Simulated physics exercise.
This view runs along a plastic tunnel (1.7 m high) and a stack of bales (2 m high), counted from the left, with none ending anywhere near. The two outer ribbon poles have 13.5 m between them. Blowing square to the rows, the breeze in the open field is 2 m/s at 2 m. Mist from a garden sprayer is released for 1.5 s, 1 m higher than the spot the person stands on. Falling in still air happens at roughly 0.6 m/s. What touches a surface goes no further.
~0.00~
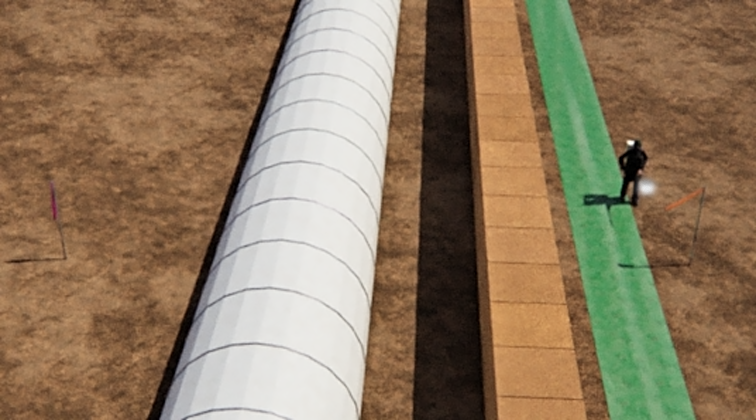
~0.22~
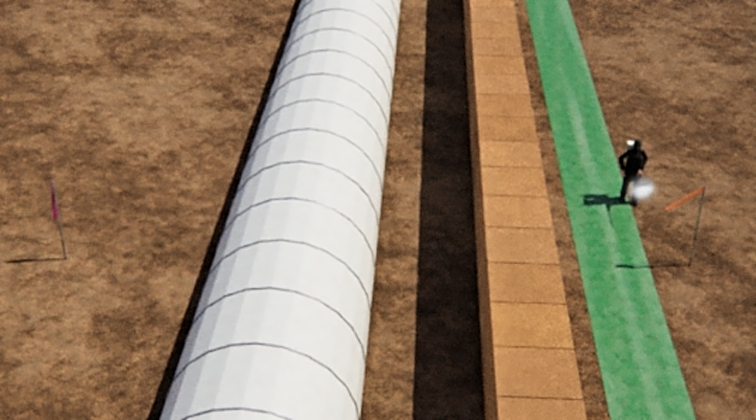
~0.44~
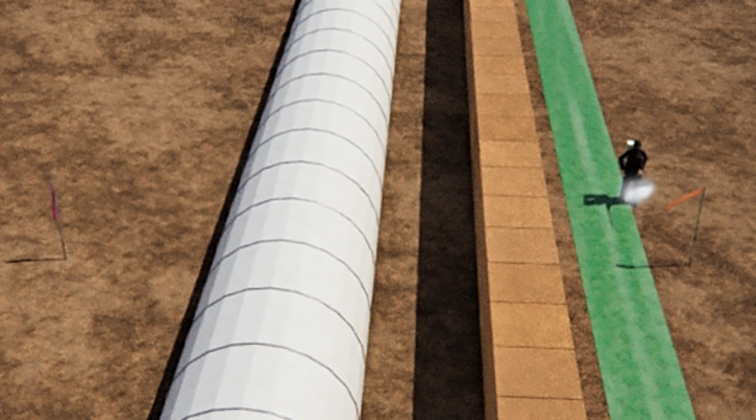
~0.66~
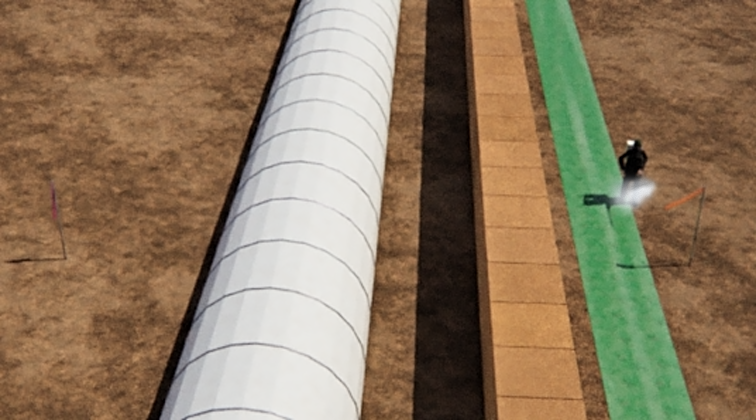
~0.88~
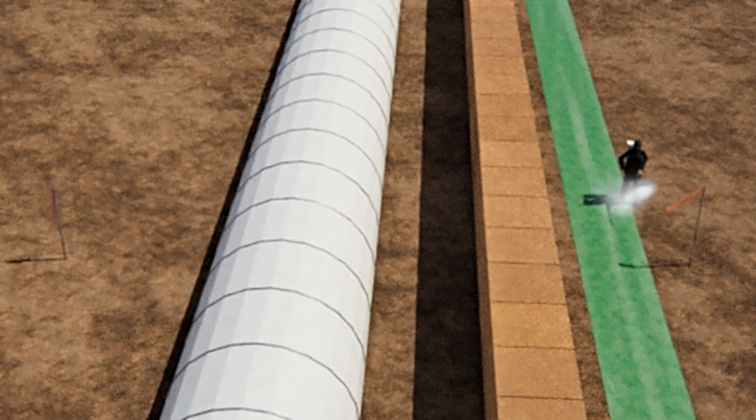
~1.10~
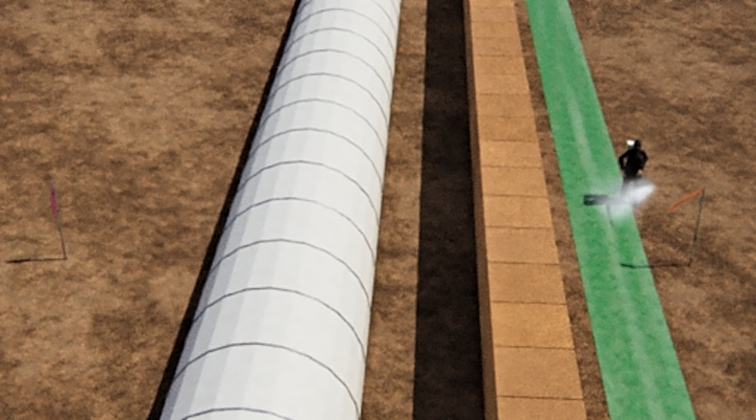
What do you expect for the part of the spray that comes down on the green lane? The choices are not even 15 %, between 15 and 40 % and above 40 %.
The share landing there is above 40 %.
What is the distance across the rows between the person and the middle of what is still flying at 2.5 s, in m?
It comes to roughly 1.0 m.
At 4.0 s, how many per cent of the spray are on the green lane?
It comes to around 80 %.
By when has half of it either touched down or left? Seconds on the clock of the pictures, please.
Near 2.8 s.
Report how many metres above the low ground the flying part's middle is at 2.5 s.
0.4 m.
After 2.5 s, 61 % is in the air or yet to come; 39 % lies on the green lane; the middle of what still flies is 0.4 m above the low ground, near (599, 207).
After 4.0 s, 17 % is in the air or yet to come; 78 % lies on the green lane; the middle of what still flies is 0.4 m above the low ground, near (570, 205).
After 8.0 s, 2 % is in the air or yet to come; 85 % lies on the green lane.
After 20.0 s, 0 % is in the air or yet to come; 85 % lies on the green lane.
After 45.0 s, 0 % is in the air or yet to come; 85 % lies on the green lane.
